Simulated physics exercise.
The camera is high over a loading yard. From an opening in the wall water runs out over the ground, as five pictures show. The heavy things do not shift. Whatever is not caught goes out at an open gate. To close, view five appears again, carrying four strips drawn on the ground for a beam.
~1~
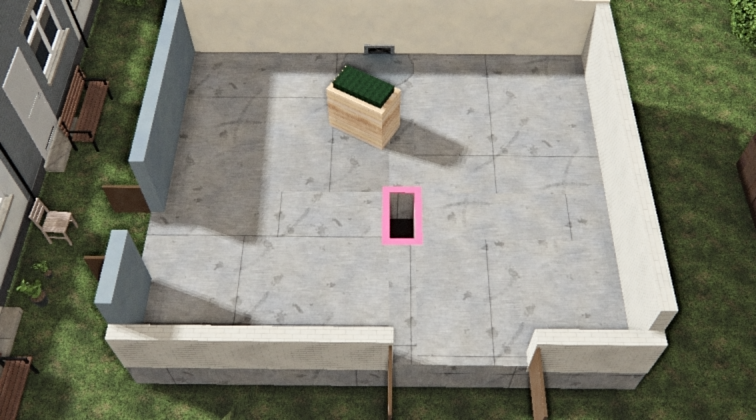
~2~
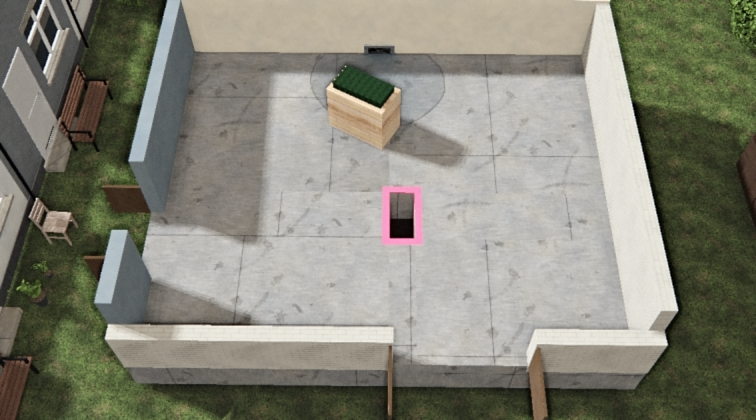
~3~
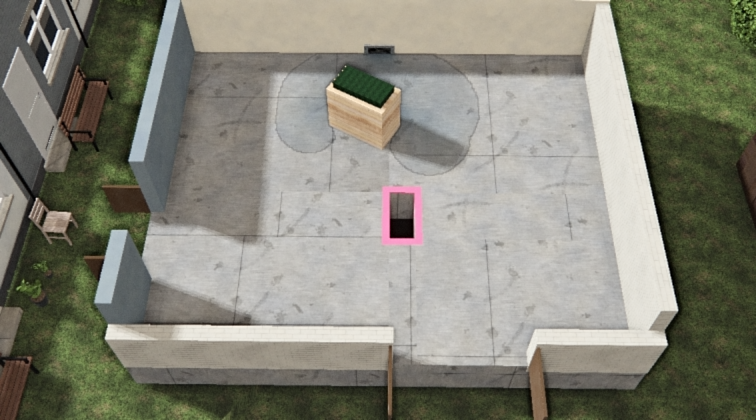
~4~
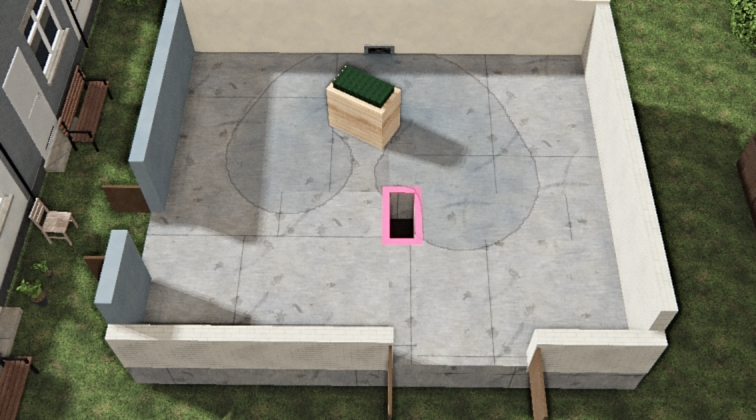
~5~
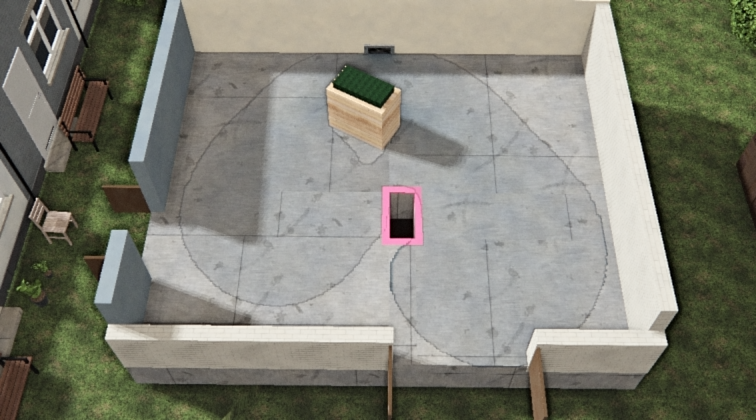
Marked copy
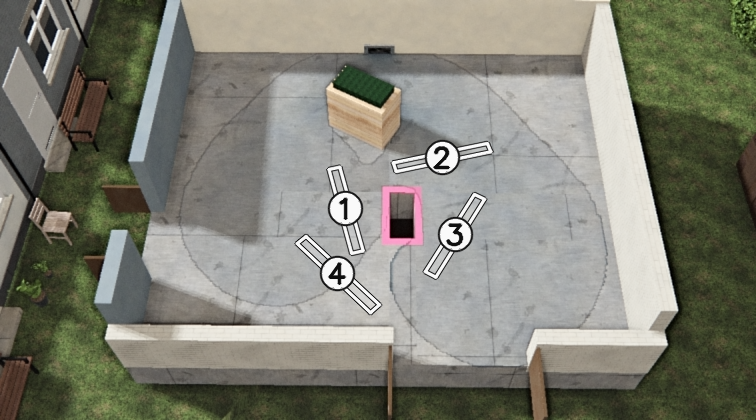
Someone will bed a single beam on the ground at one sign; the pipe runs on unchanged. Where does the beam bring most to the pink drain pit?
Use spot 3.
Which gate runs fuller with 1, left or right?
The right one.
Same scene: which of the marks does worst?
Spot 2.
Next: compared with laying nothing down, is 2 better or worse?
Spot 2 is worse.
On the marked copy, 1 from (334, 168) to (357, 252); 2 from (394, 167) to (489, 147); 3 from (430, 274) to (479, 196); 4 from (301, 240) to (374, 308).
Choosing 1, about 10 % of the stream runs into the pink drain pit, about 87 % out by the gates.
Choosing 2, about 3 % of the stream runs into the pink drain pit, about 94 % out by the gates.
Choosing 3, about 17 % of the stream runs into the pink drain pit, about 81 % out by the gates.
Choosing 4, about 10 % of the stream runs into the pink drain pit, about 86 % out by the gates.
